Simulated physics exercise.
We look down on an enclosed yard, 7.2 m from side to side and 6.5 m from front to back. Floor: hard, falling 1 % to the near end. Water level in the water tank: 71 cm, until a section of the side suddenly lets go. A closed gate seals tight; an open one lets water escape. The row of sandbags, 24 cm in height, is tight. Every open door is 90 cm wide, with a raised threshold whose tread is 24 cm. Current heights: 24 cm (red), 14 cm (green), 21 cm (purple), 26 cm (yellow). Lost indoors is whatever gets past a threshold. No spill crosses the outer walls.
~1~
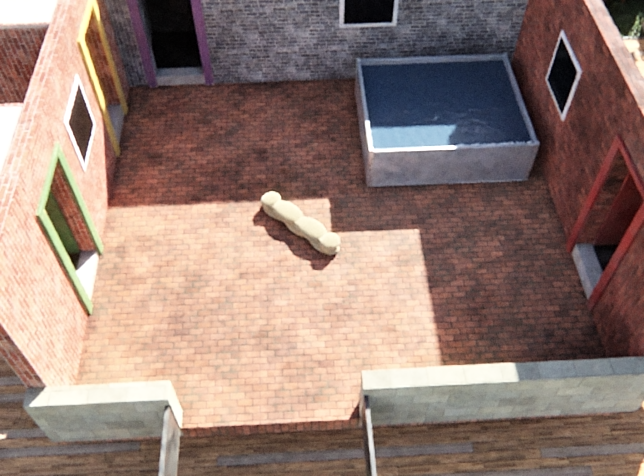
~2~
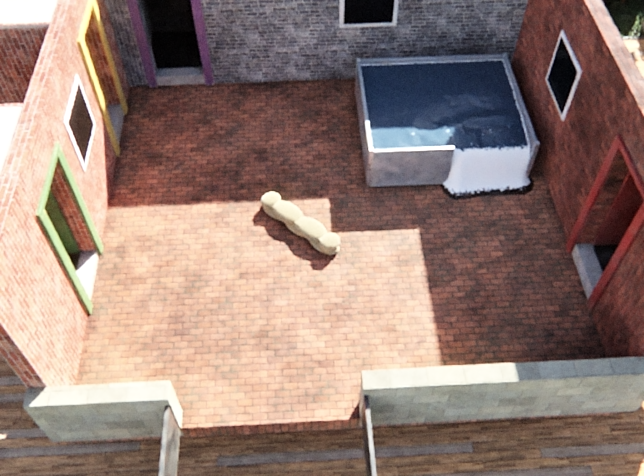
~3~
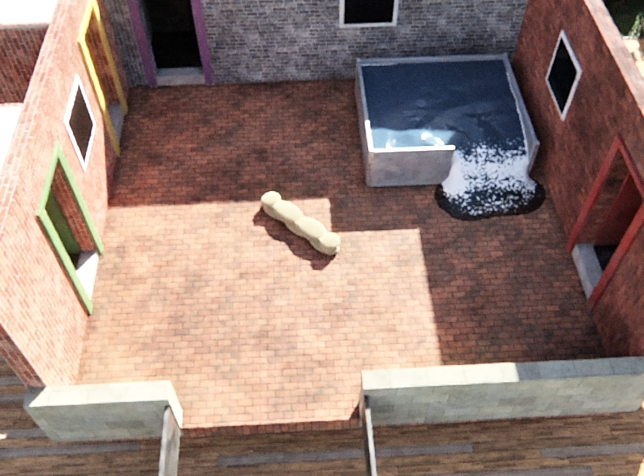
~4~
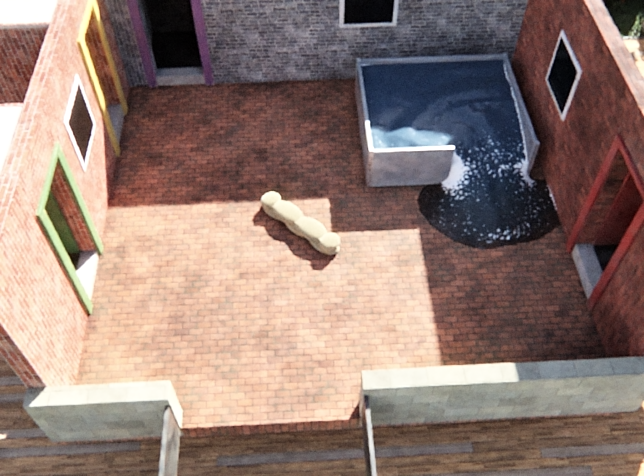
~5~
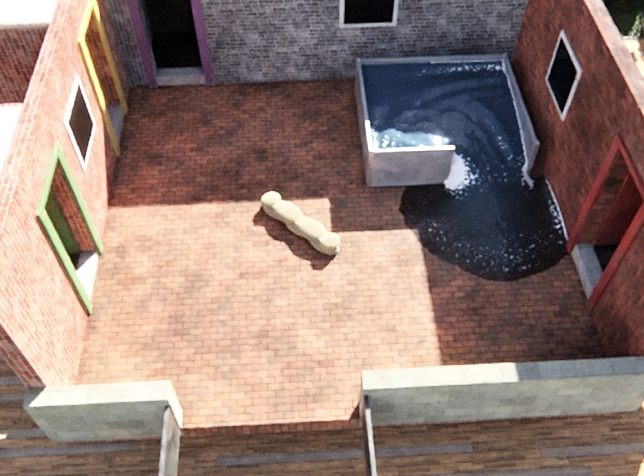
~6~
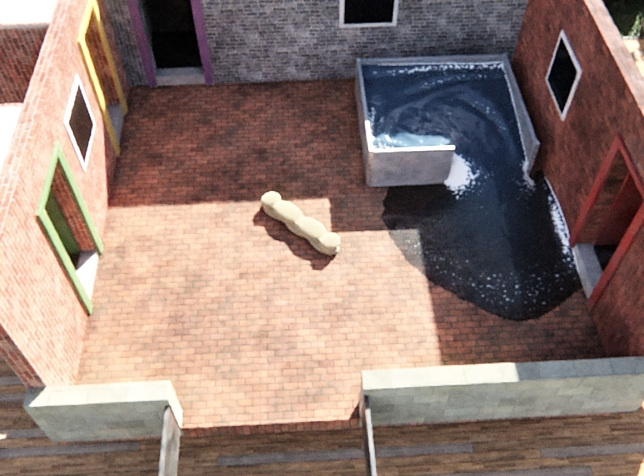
To begin with, a raised water tank sits full and still in the far right corner of a brick-walled yard. The right part of its front wall gives way and white water pours through the gap, then a dark pool spreads across the paving toward the viewer, passing the red door on the right.
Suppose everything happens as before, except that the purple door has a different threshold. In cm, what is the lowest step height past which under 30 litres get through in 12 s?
Close to 8.5 cm is just enough.
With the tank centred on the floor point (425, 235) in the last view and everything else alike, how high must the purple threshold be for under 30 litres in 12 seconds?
A minimum of about 8.0 cm.
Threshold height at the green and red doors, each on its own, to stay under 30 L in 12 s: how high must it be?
About 13.0 cm at green and about 18 cm at red.
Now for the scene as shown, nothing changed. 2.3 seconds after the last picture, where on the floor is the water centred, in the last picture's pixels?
Roughly (455, 218).
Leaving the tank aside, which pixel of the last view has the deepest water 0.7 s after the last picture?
(606, 388).
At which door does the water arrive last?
Last in order comes the purple door.
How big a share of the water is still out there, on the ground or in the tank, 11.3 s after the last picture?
Around 84 percent is still there.
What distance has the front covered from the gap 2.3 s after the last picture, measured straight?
Front distance: Approx. 6.0 m.
Then, 0.7 s after the last picture water covers 25 % of the floor, deepest (50 cm) near (606, 388); it has not reached the purple door.
Then, 2.3 s after the last picture water covers 30 % of the floor, deepest (42 cm) near (579, 389); it has not reached the purple door.
Then, 11.3 s after the last picture water covers 95 % of the floor, deepest (12 cm) near (85, 415); 9 cm at the purple door, 0 litres in over its 21 cm threshold.
At the purple door as built, the water peaked near 14 cm, 6.9 s after the last picture.
With a threshold of 7.5 cm, 45 litres would have come in within the 12 s; with 10 cm, 15 litres. So under 30 litres takes about 8.5 cm.
